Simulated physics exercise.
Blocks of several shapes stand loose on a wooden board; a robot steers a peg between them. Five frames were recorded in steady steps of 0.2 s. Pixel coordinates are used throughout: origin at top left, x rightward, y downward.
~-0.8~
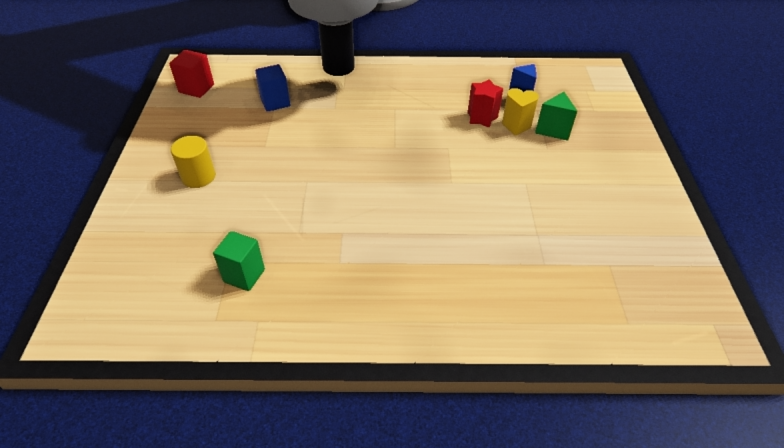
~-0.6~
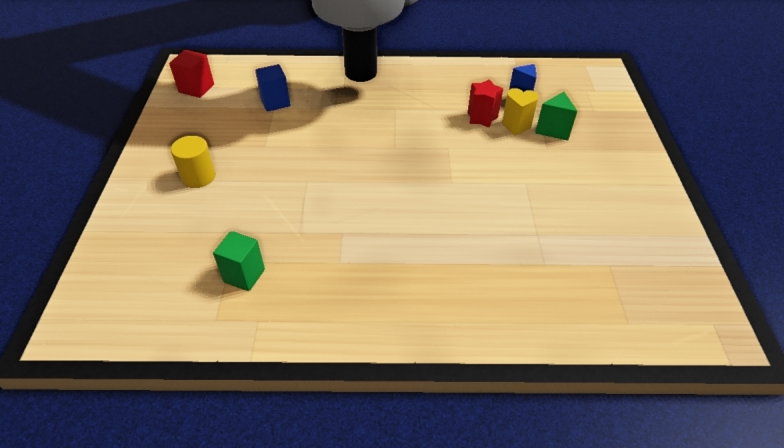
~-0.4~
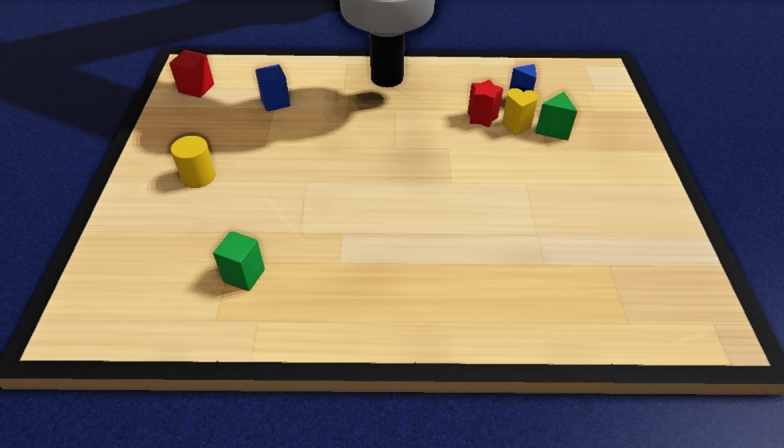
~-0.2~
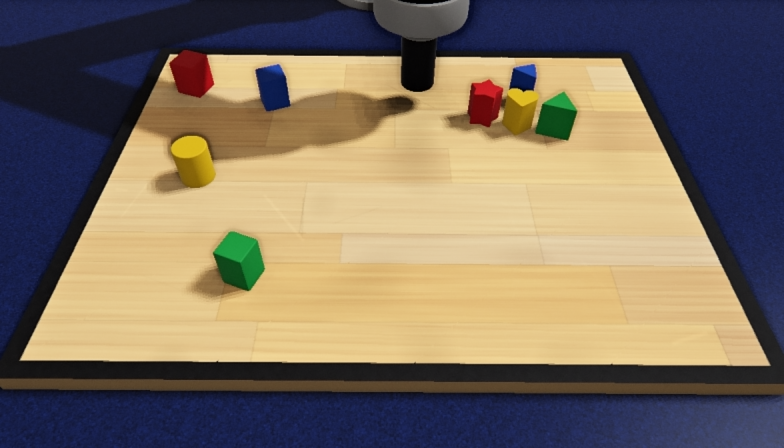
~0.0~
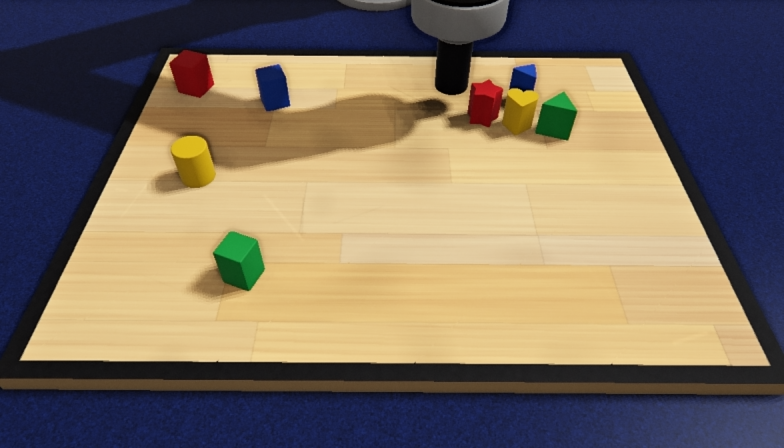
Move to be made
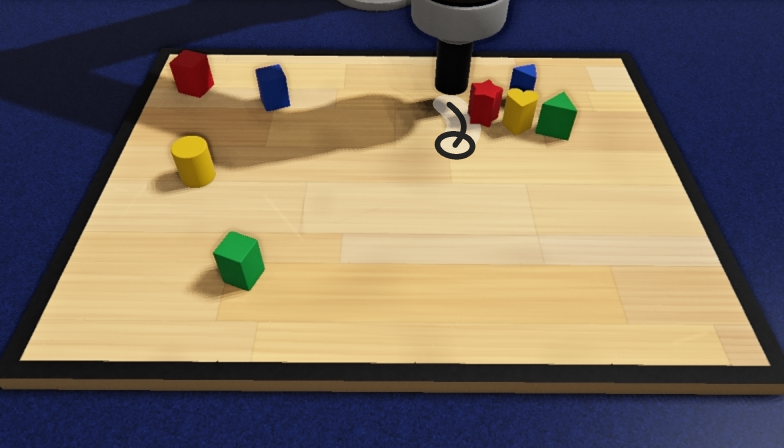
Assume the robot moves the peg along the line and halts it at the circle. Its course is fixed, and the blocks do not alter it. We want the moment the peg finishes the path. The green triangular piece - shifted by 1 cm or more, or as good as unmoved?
It will remain on its spot.
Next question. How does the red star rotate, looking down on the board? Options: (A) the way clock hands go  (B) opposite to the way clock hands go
B
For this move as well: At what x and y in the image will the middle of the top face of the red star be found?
The middle of its top is at (500, 97).
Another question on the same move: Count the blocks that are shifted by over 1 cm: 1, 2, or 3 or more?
The number of blocks that move over 1 cm is one.
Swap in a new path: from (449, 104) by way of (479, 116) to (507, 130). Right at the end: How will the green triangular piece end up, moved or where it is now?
The green triangular piece moves.
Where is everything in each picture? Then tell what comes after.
The first picture shows tip of the peg (339, 68), middles of tops, red star (487, 88), yellow heart (523, 96), green triangular piece (562, 101).
The second picture shows peg (361, 73), nothing pushed.
The third picture shows peg (387, 79), nothing pushed.
The fourth picture shows peg (417, 83), nothing pushed.
The fifth picture shows peg (451, 86), red star (487, 88), yellow heart (523, 96), green triangular piece (562, 101).
The line goes from (449, 104) over (461, 117) and (463, 131) to (455, 145).
The first path, step by step. Halfway along, peg (466, 106); red star (500, 96), turned 55° anticlockwise; yellow heart (527, 96).
At the end, peg (457, 126); red star (500, 97), turned 65° anticlockwise; yellow heart (527, 96); green triangular piece unmoved.
